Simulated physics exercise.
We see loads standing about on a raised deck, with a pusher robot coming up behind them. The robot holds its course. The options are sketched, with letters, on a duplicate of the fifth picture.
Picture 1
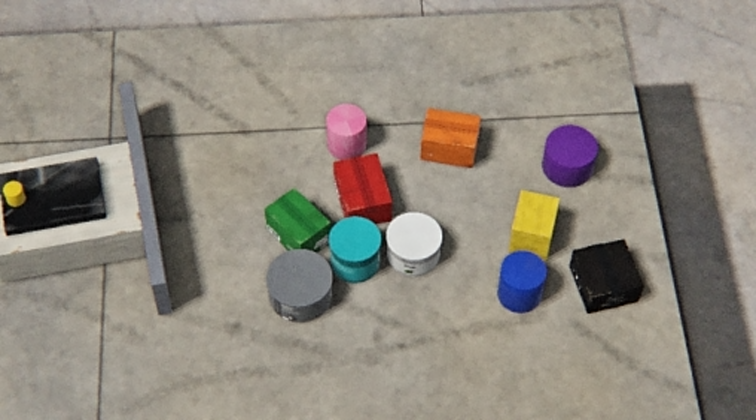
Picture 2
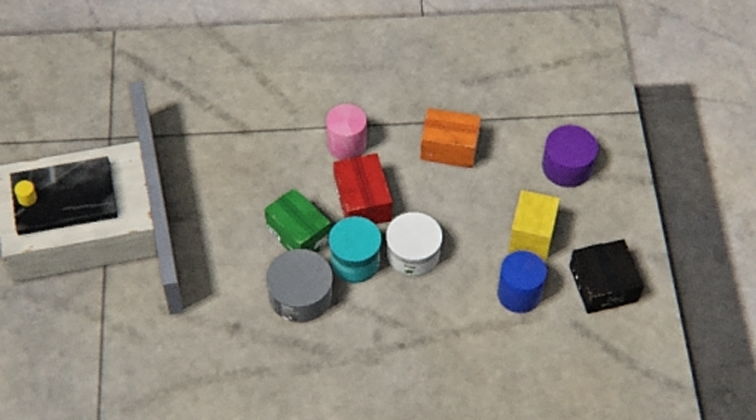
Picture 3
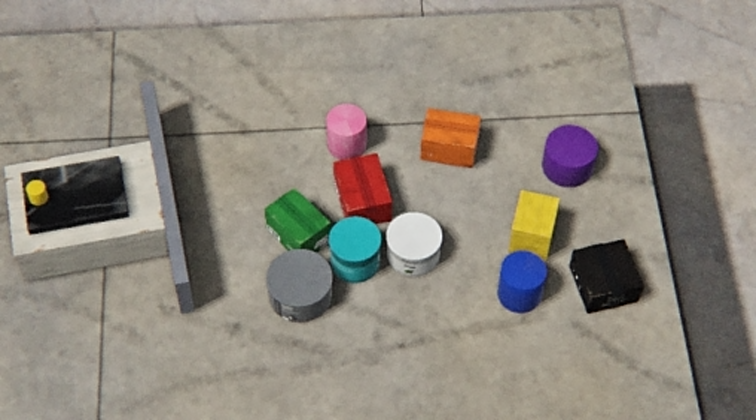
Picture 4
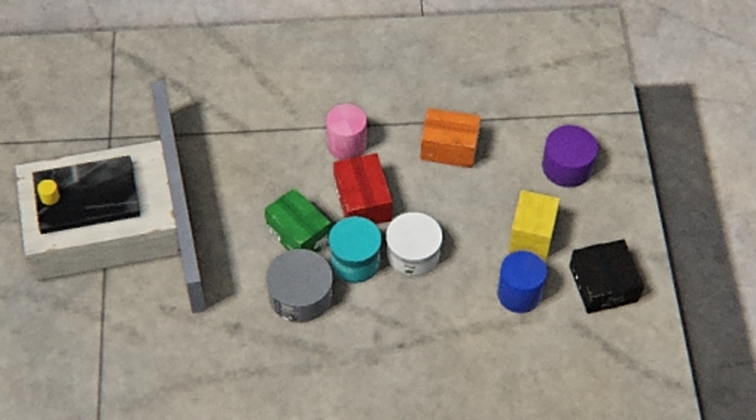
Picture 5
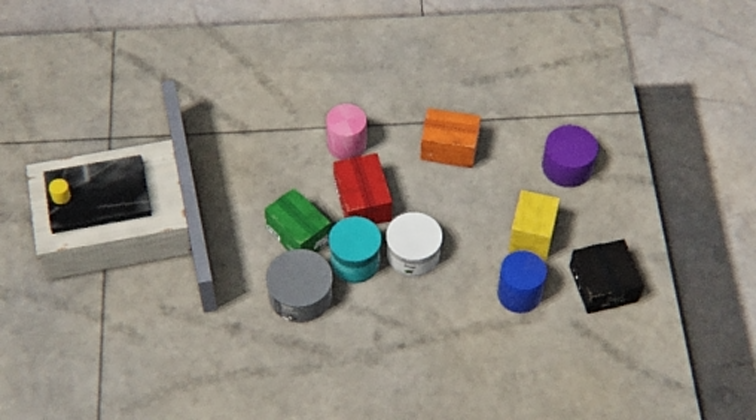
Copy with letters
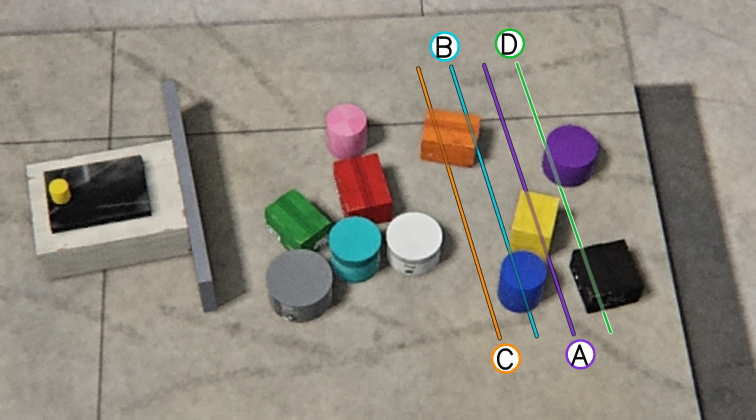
A pusher robot with an upright grey blade on its front starts at the left edge of a stone-like deck, facing a scattered group of colourful boxes and cylinders. It creeps steadily rightward, narrowing the gap to the green box and grey cylinder, while all the loads stay still.
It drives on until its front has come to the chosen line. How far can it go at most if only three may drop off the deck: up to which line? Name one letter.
No farther than D.
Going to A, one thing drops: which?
The yellow crate goes over.
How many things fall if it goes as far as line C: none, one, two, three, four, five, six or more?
In all, none.
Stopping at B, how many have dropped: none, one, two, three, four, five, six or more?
By then, none.
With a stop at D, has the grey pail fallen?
No.
On the copy, A at (526, 192); B at (492, 194); C at (457, 195); D at (561, 190).
On D. First, robot (241, 185); grey pail (383, 280); white pail (458, 231).
Then, robot (377, 178); yellow crate (631, 225); white pail (585, 214).
Finally, robot (484, 172); yellow crate over the edge; white pail over the edge; two fallen.
By contrast, A is within the limit but short; B is within the limit but short; C is within the limit but short.
